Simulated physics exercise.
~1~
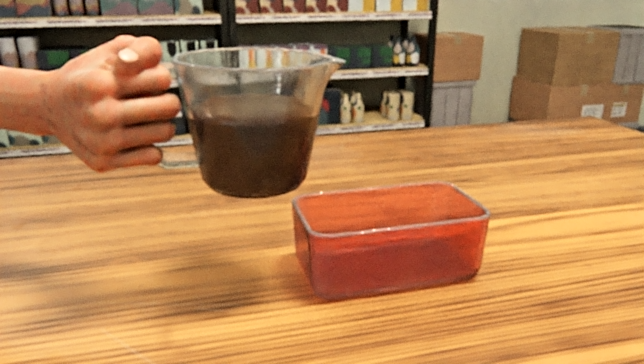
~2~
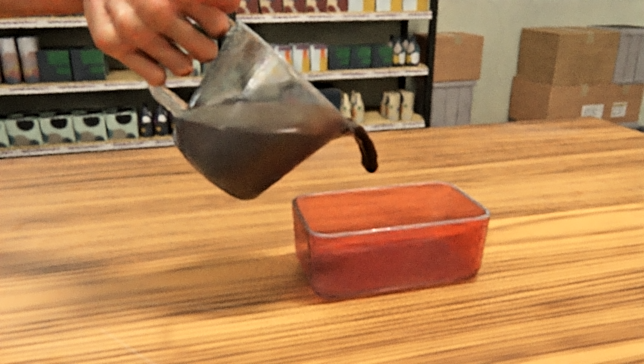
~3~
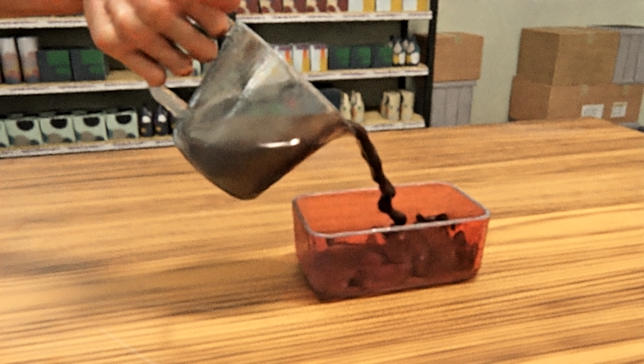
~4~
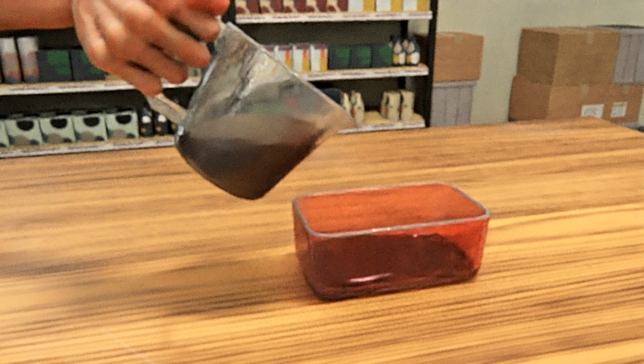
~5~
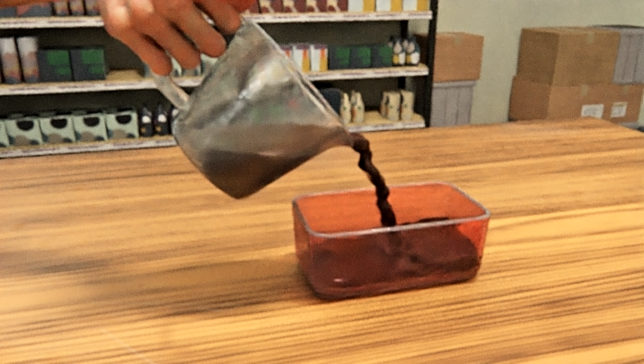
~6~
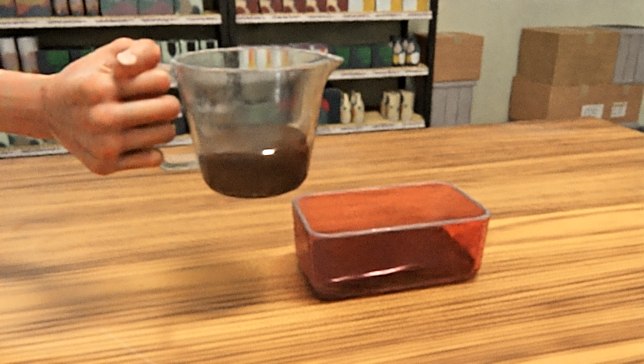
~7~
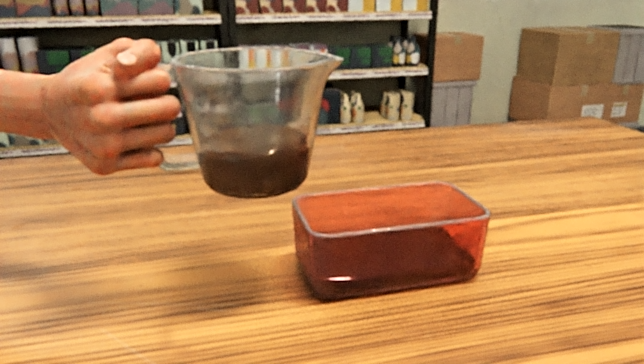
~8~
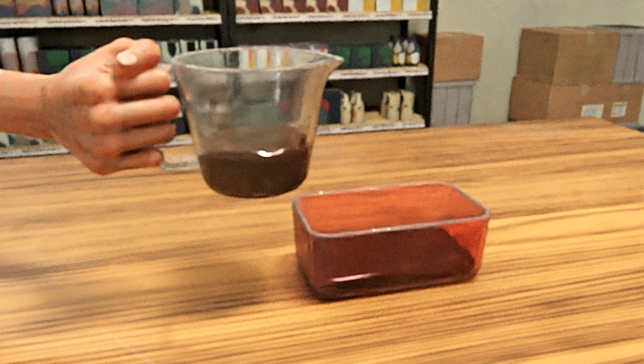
In a shop or storeroom with stocked shelves and cardboard boxes behind, a still camera looks slightly down on a striped wooden table. An empty, red, see-through oblong tub sits right of centre, and a hand at the left holds a clear, flared jug of dark coffee above it. The hand tips the jug to the right, and a thin dark stream pours into the tub. It eases the jug back so the stream stops, then tilts it again for a second pour. Finally the jug is held level with some coffee left, and dark liquid rests in the tub.
